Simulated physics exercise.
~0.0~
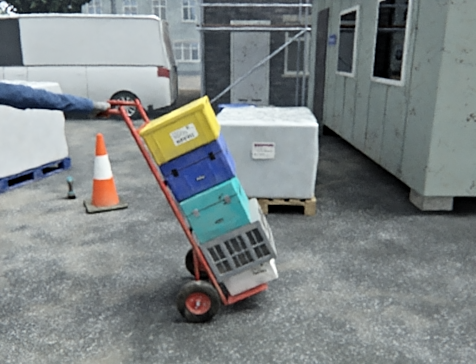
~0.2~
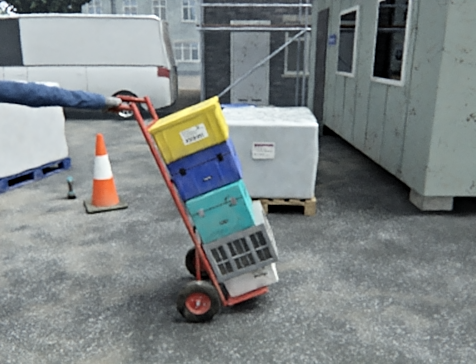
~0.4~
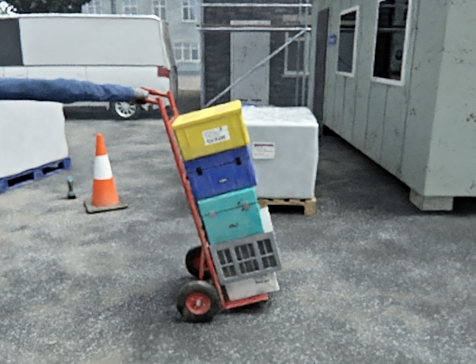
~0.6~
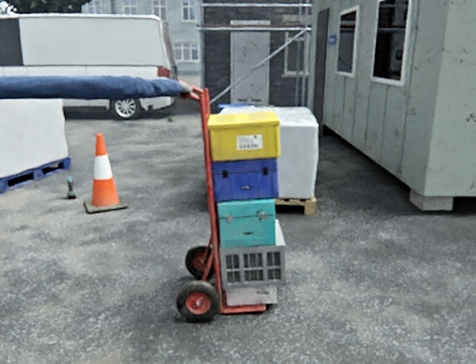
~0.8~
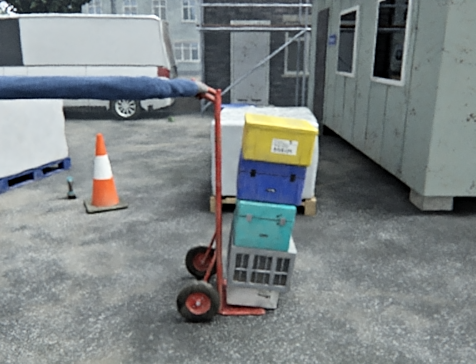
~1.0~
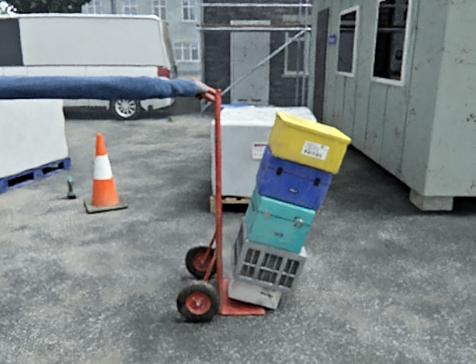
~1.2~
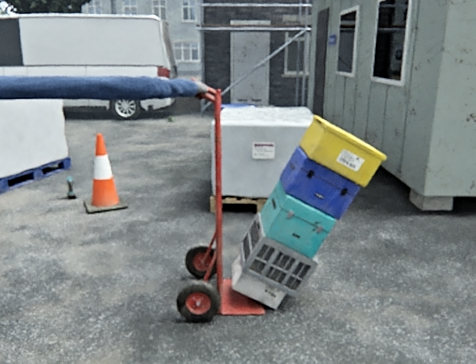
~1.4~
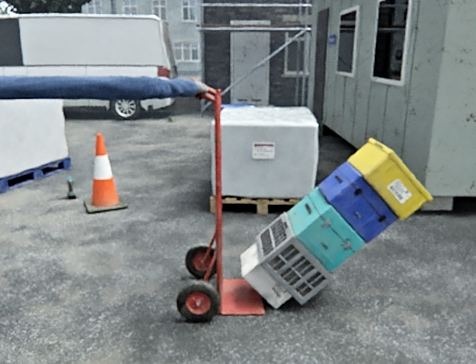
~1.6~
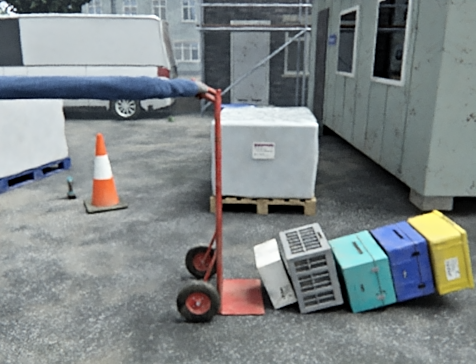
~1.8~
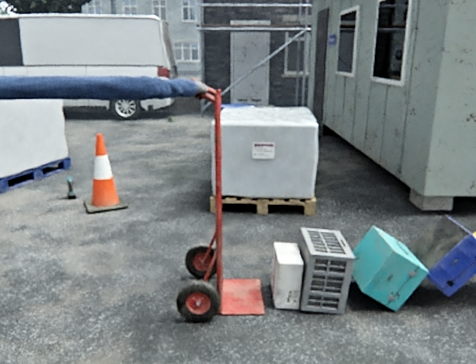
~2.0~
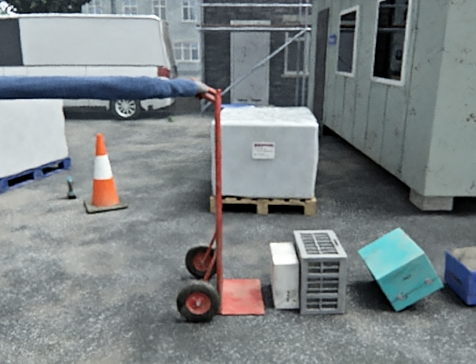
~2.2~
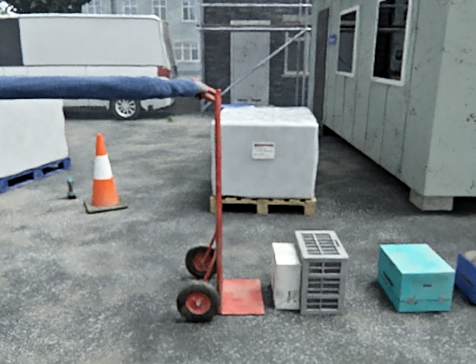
An arm swings a loaded red hand truck upright, and its stacked boxes topple off rightward.
